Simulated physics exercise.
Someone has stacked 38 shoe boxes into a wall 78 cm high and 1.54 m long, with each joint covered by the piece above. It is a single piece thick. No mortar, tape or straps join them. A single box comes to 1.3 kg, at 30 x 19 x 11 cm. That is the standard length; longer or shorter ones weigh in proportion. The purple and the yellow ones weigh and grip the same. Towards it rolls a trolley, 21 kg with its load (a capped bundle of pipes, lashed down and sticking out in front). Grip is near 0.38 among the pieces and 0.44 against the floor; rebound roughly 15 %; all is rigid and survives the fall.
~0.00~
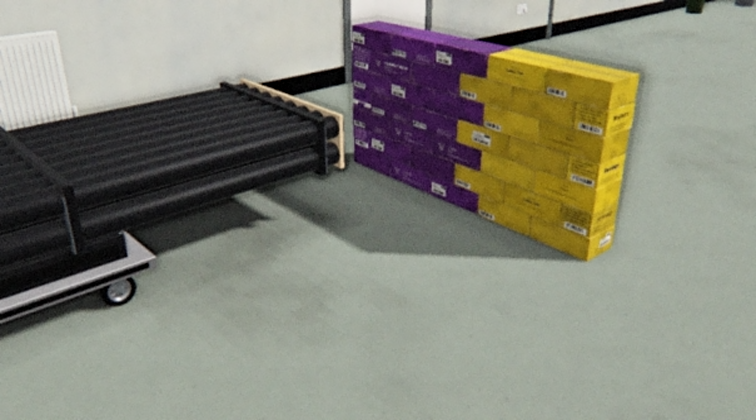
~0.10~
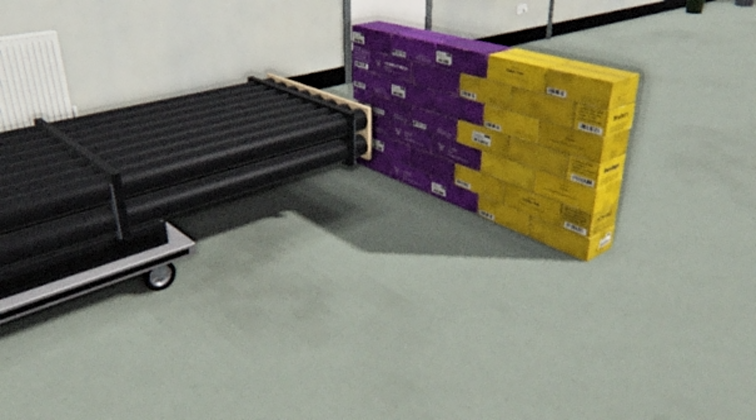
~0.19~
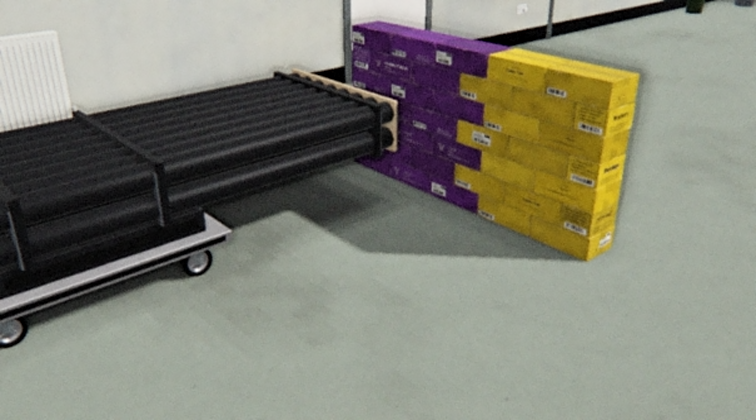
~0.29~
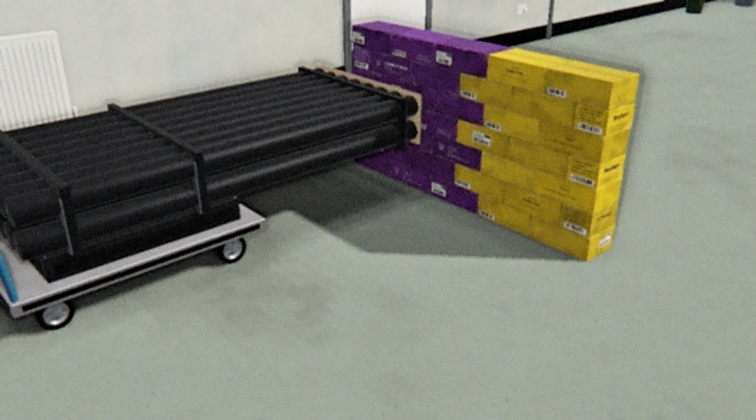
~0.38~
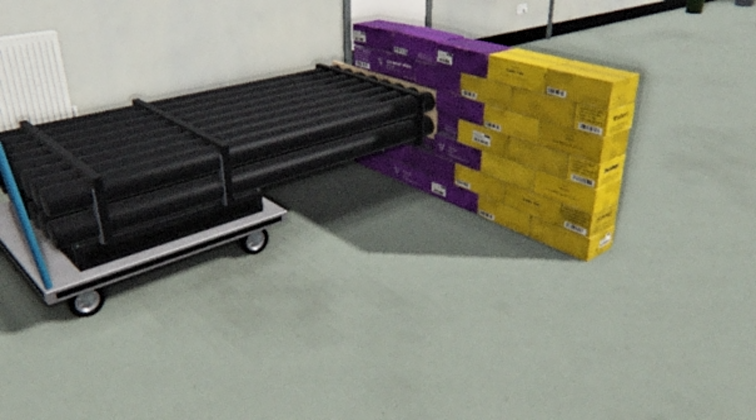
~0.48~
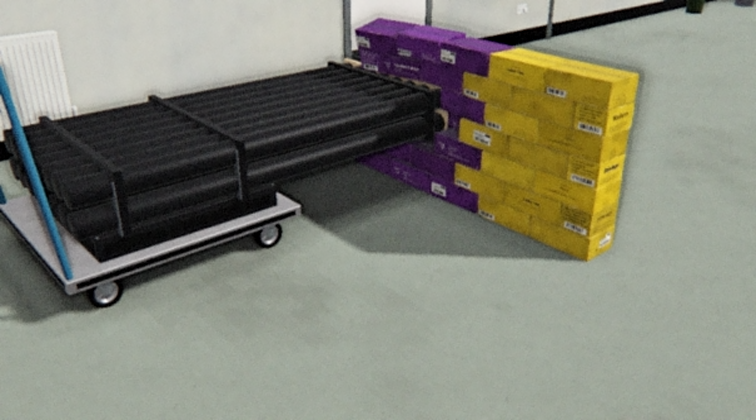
A wall of purple boxes on the left and yellow boxes on the right stands on a grey-green floor in a pale-walled room, seen from slightly above. At the left, a flat trolley with small wheels carries a strapped bundle of black pipes jutting out in front. The trolley rolls rightward, a blue upright coming into view, and the pipe ends press into the purple boxes, shifting some slightly, while the camera stays still.
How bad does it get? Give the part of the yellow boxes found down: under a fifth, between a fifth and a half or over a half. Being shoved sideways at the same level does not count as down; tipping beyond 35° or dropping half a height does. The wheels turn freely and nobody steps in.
It comes to fewer than one in five.
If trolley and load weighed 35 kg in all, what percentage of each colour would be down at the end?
Then yellow 0, purple 50 per cent.
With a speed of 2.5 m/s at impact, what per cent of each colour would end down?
Then yellow 0, purple 50 per cent.
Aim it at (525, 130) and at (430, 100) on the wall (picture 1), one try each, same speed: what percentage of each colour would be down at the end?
Yellow 60 then 40, purple 40 then 60 per cent.
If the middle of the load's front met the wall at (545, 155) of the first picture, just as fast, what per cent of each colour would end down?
In that case yellow 70, purple 40 per cent.
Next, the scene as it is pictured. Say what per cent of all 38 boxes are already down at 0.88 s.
At that moment 15 per cent.
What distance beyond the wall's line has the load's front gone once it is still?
About 45 cm past it.
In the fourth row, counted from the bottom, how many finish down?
3 of them.
By 0.62 s, load 22 cm past the wall's line, still rolling; none of the 17 yellow boxes down (0 of 38 in all colours); top yellow box unmoved; top purple box moved 7 cm.
By 0.88 s, load 31 cm past the wall's line, still rolling; none of the 17 yellow boxes down (6 of 38 in all colours); top yellow box unmoved; top purple box tilted 22°.
By 1.16 s, load 36 cm past the wall's line, still rolling; 2 of the 17 yellow boxes down (16 of 38 in all colours); top yellow box unmoved; top purple box tilted 54°, 30 cm lower.
By 1.50 s, load 41 cm past the wall's line, still rolling; 2 of the 17 yellow boxes down (16 of 38 in all colours); top yellow box unmoved; top purple box upside down.
When it is over (2.8 s), load 47 cm past the wall's line, stopped; 2 of the 17 yellow boxes down (16 of 38 in all colours); top yellow box unmoved; top purple box upside down. That is 12 per cent. In pixels of the last frame, middles, top yellow box near (590, 84), top purple box near (666, 165).
